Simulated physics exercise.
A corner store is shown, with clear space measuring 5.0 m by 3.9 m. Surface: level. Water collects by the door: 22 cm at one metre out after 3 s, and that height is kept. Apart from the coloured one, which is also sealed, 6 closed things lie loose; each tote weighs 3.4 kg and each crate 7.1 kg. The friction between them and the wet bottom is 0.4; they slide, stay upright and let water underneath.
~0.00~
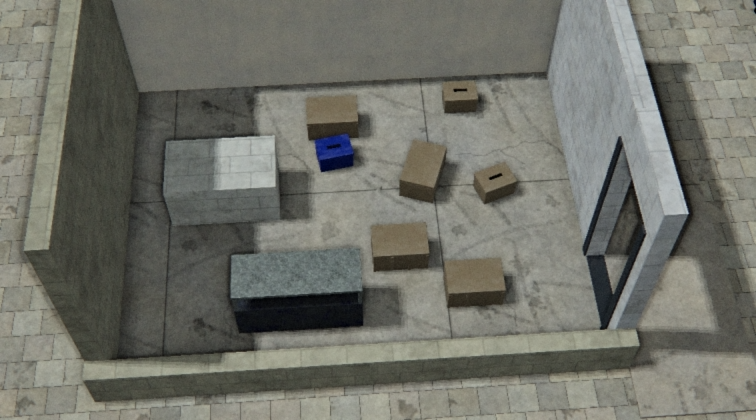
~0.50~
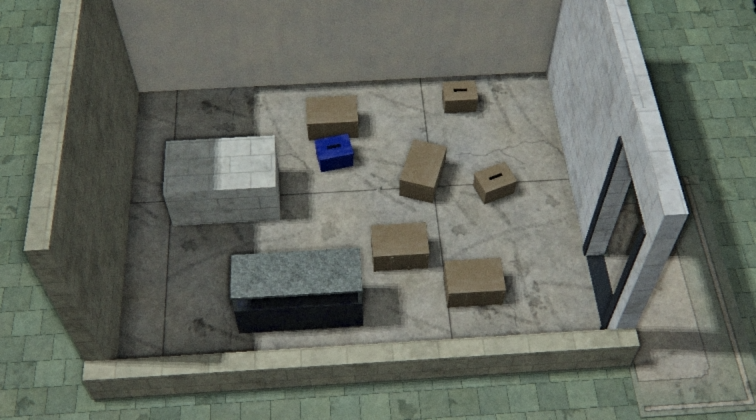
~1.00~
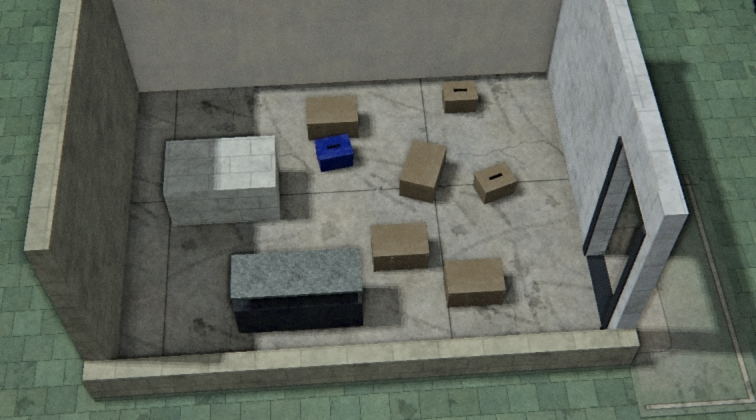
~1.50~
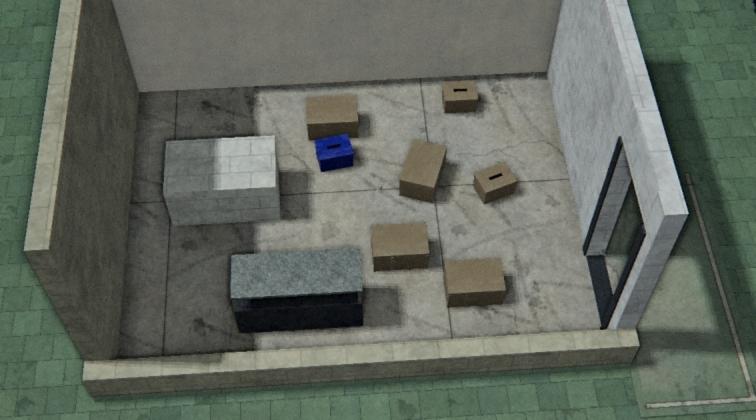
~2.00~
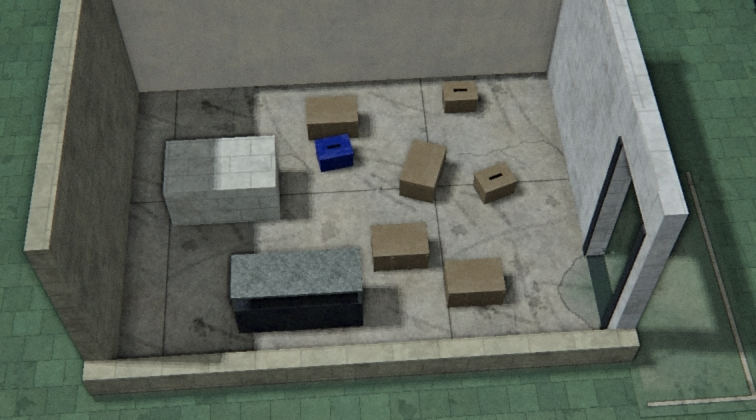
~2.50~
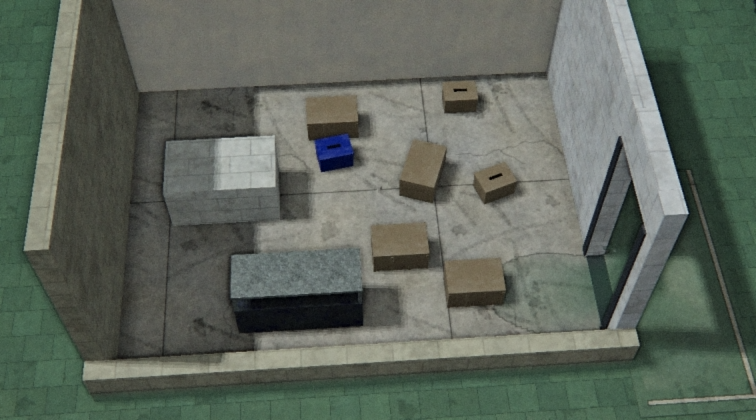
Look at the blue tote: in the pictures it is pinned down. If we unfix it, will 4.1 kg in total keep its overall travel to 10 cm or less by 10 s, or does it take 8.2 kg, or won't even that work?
I'd say even the double load falls short.
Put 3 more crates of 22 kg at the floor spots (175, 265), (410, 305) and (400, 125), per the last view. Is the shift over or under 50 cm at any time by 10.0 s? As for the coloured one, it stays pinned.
Listed in order, they go beneath the bar, over the bar, beneath the bar.
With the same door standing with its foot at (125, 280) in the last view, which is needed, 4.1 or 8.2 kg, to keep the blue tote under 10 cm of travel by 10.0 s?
In that setup the first mass works.
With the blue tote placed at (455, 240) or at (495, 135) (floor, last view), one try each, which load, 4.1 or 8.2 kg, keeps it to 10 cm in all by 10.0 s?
In that order: Neither holds; either load holds.
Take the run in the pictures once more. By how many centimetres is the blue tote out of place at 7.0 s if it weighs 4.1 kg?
Around 80 centimetres out of place.
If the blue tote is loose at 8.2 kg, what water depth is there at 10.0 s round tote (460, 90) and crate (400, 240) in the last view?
I'd estimate 3 cm for the first and 7 cm for the second.
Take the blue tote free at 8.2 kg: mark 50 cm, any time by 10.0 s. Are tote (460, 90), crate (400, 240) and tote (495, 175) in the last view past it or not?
First below the mark, second above the mark, third below the mark.
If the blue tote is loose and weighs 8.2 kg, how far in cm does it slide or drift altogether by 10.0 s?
I'd say close to 60 cm in total.
After 3.5 s the blue tote would be 0 cm from its start with 4.1 kg and 0 cm from its start with 8.2 kg; 0 cm of water round it then.
After 4.5 s the blue tote would be 0 cm from its start with 4.1 kg and 0 cm from its start with 8.2 kg; 1 cm of water round it then.
After 7.0 s the blue tote would be 71 cm from its start with 4.1 kg and 28 cm from its start with 8.2 kg; 5 cm of water round it then.
After 10.0 s the blue tote would be 178 cm from its start with 4.1 kg and 69 cm from its start with 8.2 kg; 7 cm of water round it then.
